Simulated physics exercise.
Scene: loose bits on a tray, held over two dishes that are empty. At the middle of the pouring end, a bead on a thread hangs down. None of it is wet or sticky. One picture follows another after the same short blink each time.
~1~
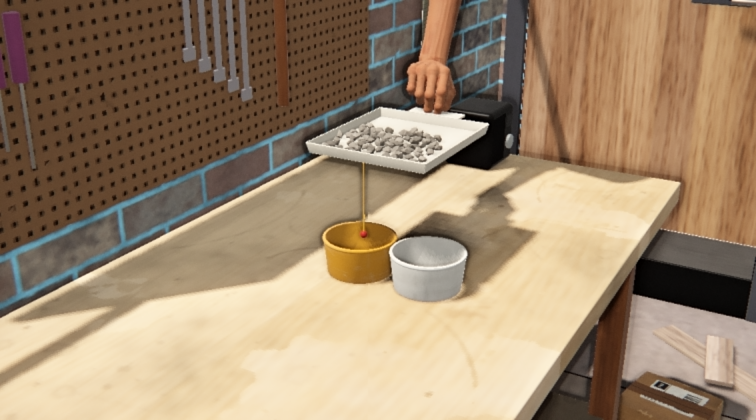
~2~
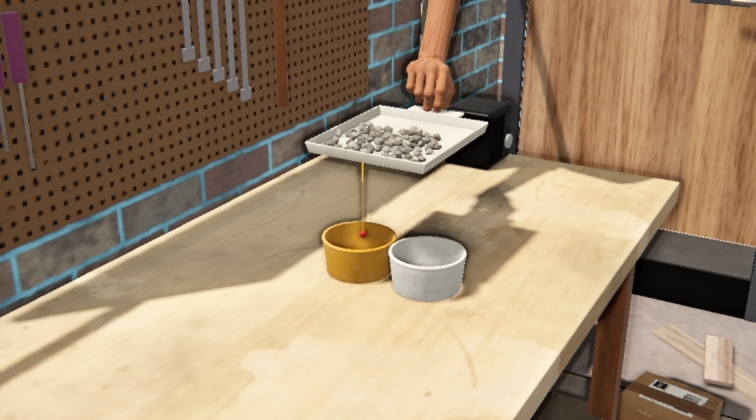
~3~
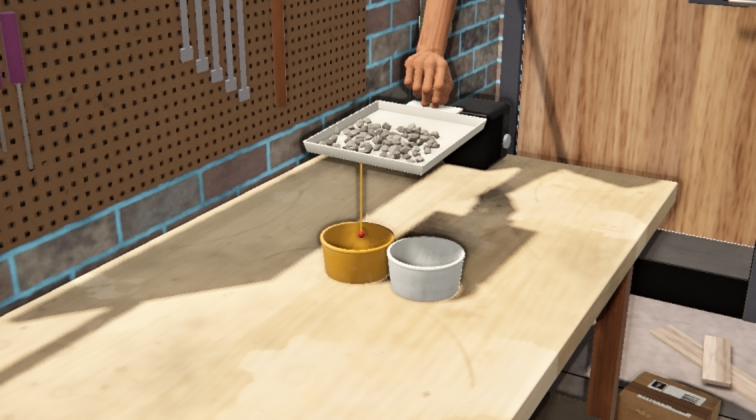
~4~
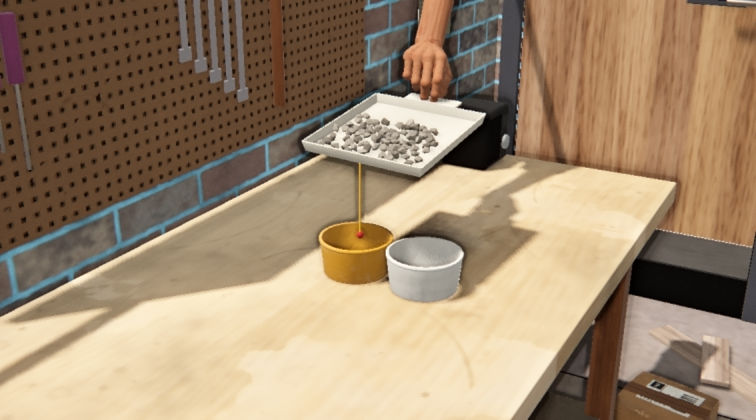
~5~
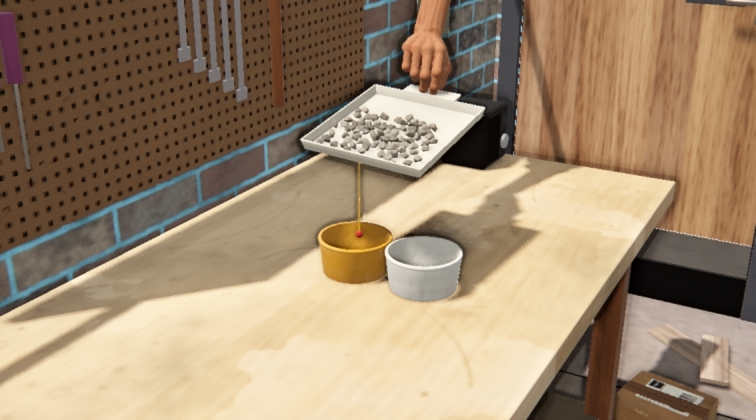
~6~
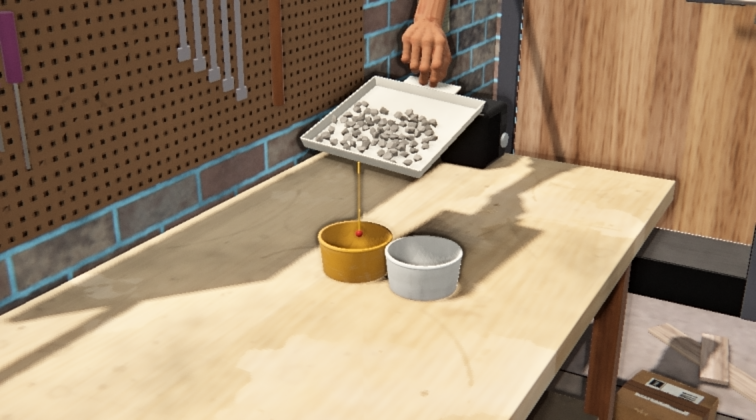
Tray of grey gravel held by a hand above two empty dishes, one orange and one pale grey, tilting slightly forward.
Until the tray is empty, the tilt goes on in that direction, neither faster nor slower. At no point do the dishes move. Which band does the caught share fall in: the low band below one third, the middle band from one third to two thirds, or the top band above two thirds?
It falls in the middle band.
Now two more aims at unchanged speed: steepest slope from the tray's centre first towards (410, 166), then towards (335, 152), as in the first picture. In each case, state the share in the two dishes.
80 per cent, then 20 per cent.
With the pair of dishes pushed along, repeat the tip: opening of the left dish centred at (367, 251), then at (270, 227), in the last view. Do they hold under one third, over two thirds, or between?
Spot one, beyond two thirds; spot two, less than a third.
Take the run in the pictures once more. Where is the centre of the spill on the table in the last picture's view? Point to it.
Close to (366, 303).
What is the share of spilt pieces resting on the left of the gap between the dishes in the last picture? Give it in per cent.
Around 70 %.
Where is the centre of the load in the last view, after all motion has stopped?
I'd say the middle ends up at about (401, 293).
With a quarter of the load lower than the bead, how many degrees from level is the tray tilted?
That happens at around 90°.
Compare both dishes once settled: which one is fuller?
That's the right side.
Soon after the last picture, tray tipped steeply; nearly all on the tray; a stray few in the air.
A little later, tray tipped right over; a small part on the tray; about a third in the right dish; about half outside both; about a quarter in the air.
Later still, tray tipped past a quarter turn; about half in the right dish; about half outside both.
At rest, tray tipped past a quarter turn; about half in the right dish; none in the left dish; about half outside both.
